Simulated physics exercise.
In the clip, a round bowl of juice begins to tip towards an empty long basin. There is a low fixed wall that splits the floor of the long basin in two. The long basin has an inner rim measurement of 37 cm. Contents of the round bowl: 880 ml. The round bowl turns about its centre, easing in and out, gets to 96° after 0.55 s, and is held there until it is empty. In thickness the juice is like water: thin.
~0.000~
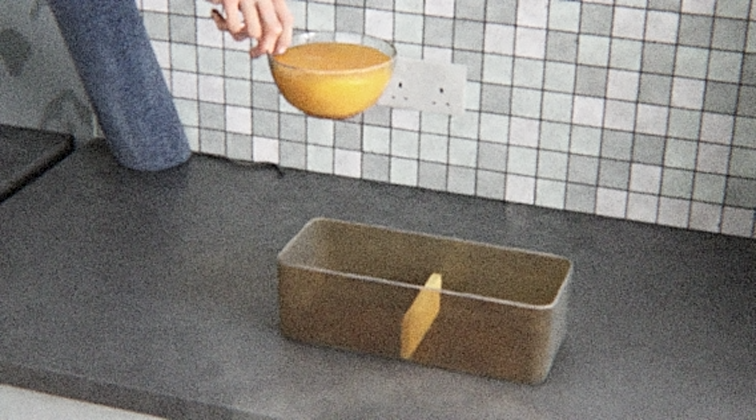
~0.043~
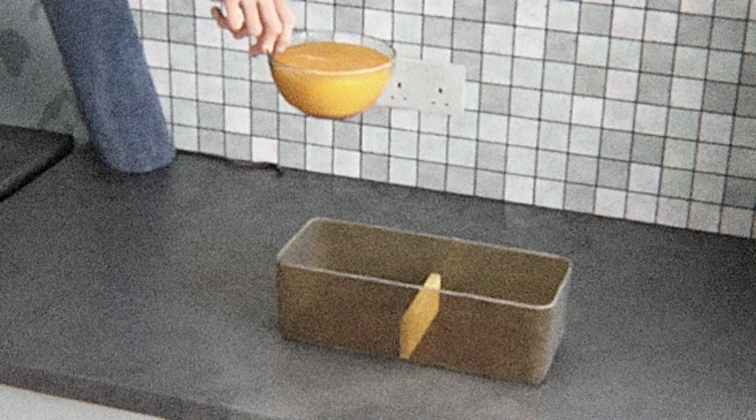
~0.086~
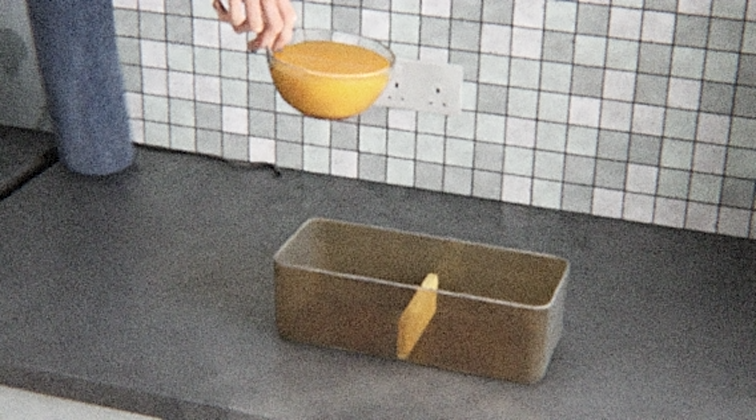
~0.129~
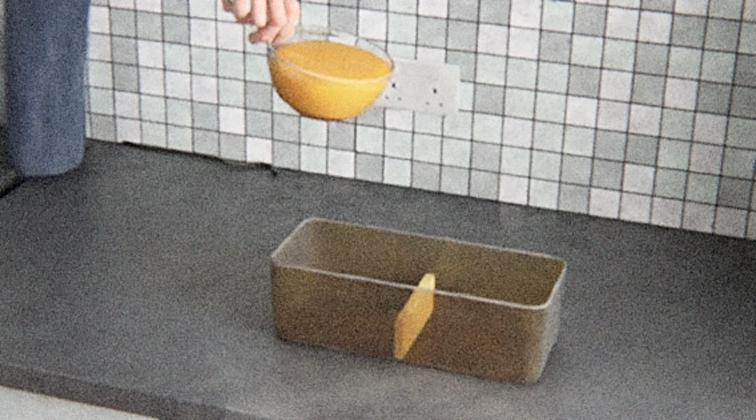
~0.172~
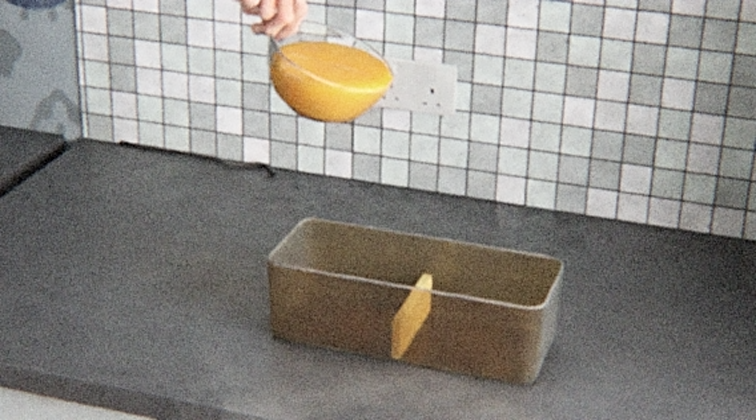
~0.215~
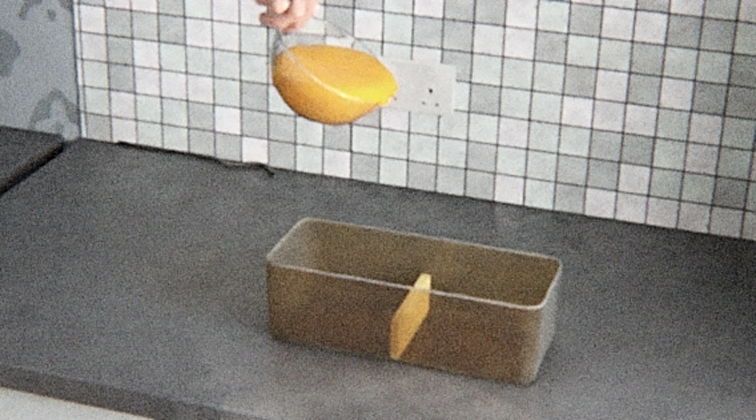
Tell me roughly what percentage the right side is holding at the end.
At the end it holds about 73 per cent.
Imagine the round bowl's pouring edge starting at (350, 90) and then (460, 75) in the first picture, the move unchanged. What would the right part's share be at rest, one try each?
It comes to 10 per cent, and then 85 per cent.
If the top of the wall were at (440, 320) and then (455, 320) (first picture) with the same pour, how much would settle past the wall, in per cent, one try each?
Result: 45 per cent, then 30 per cent.
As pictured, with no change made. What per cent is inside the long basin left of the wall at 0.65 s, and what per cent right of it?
Some 14 per cent left and 72 right.
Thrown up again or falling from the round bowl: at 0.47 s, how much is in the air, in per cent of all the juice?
Around 70 in a hundred.
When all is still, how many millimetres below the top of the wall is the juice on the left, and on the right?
Looks like roughly 48 mm on the left and roughly 30 mm on the right.
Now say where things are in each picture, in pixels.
Tilt 0°; pouring edge (393, 60); surface from (277, 52) to (392, 67); the long basin's rim runs from (294, 240) to (563, 285); the wall's top is at (422, 297), in the first frame.
Tilt 1°; pouring edge (393, 62); surface from (277, 51) to (391, 68), in the second frame.
Tilt 6°; pouring edge (392, 67); surface from (275, 49) to (390, 71), in the third frame.
Tilt 12°; pouring edge (390, 75); surface from (275, 48) to (389, 74), in the fourth frame.
Tilt 21°; pouring edge (389, 86); surface from (277, 48) to (390, 81); 1 per cent is over the edge, in the fifth frame.
Tilt 32°; pouring edge (386, 98); surface from (278, 51) to (382, 86); 6 per cent is over the edge, in the sixth frame.
After 0.47 s the tilt is 91° and 17 per cent is still to pour, 0 is left of the wall and 13 right of it.
After 0.65 s the tilt is 96° and 1 per cent is still to pour, 13 is left of the wall and 73 right of it.
After 0.84 s the tilt is 96° and 0 per cent is still to pour, 22 is left of the wall and 71 right of it.
After 1.05 s the tilt is 96° and 0 per cent is still to pour, 23 is left of the wall and 73 right of it.
In the end 23 per cent lies left of the wall, 73 right of it and 3 outside.
